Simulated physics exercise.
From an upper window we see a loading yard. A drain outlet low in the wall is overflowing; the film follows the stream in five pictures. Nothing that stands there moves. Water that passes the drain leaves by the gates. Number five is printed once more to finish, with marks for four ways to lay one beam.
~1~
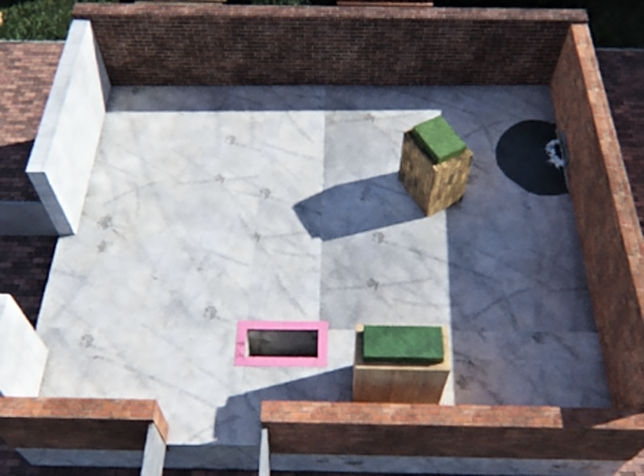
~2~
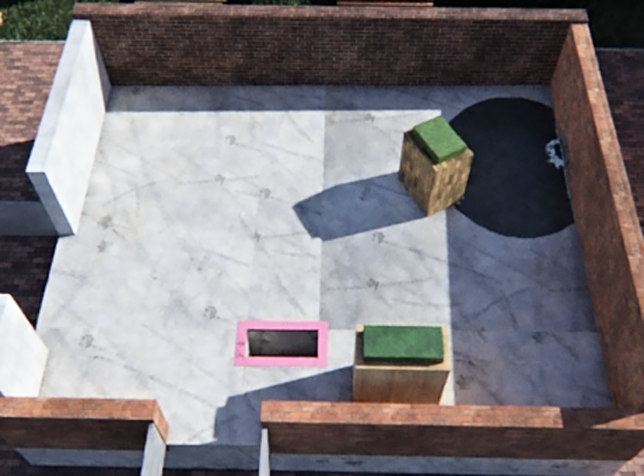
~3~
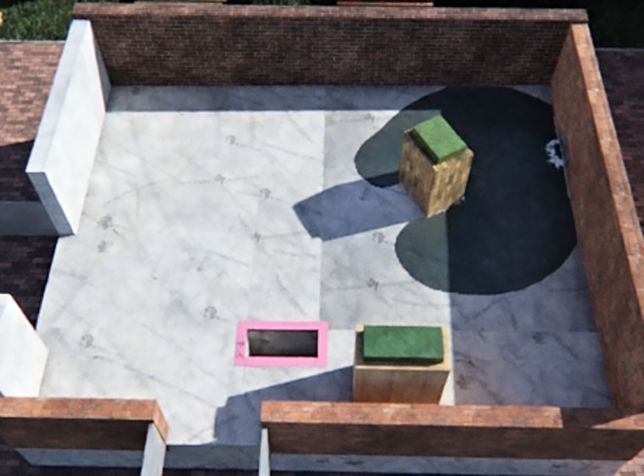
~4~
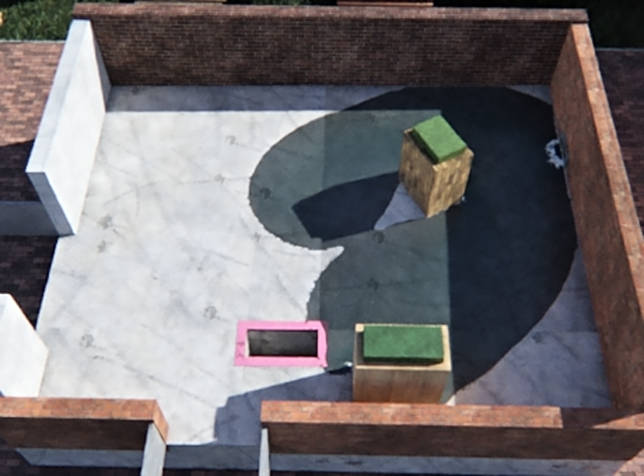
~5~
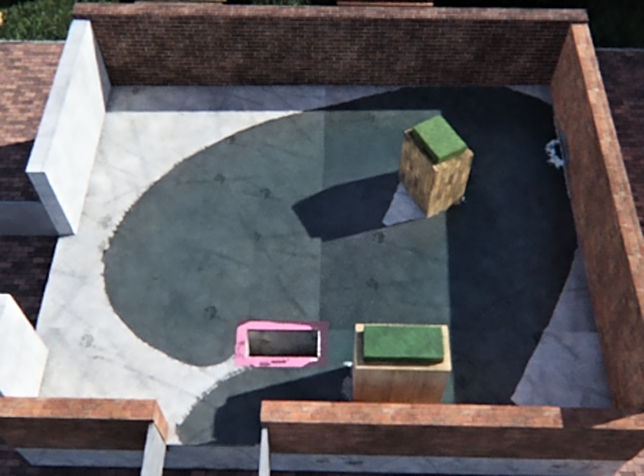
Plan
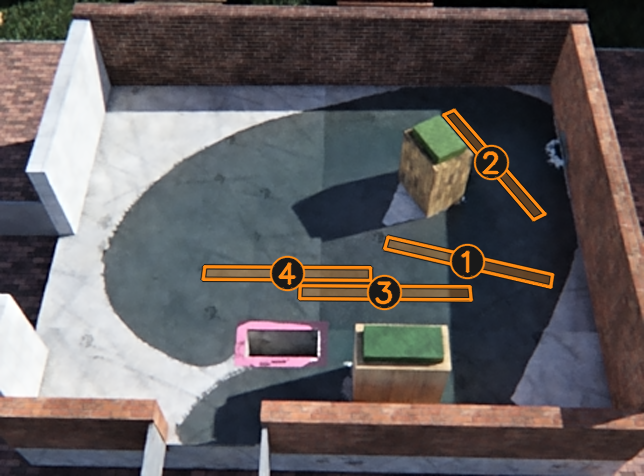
A walled loading yard with a pale, marble-like floor is seen from an upper window, the view staying still. Two green-topped blocks stand right of centre, one behind the other, with a pink-rimmed drain at the lower middle and gaps in the walls at the left and front. Dark water spreads from the right wall, curls around the rear block, and sweeps left across the floor, reaching the drain.
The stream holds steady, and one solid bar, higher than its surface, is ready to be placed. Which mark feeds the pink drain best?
The best spot is 4.
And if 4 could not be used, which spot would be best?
2.
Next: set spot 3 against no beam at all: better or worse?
Spot 3 is worse.
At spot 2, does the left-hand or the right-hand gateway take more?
More leaves on the left.
In orange, 1 from (386, 242) to (551, 280); 2 from (449, 112) to (539, 216); 3 from (299, 292) to (470, 293); 4 from (204, 272) to (370, 274).
With 1, about 7 % of the stream goes into the pink drain, about 93 % out by the gates.
With 2, about 19 % of the stream goes into the pink drain, about 81 % out by the gates.
With 3, about 4 % of the stream goes into the pink drain, about 96 % out by the gates.
With 4, about 24 % of the stream goes into the pink drain, about 76 % out by the gates.
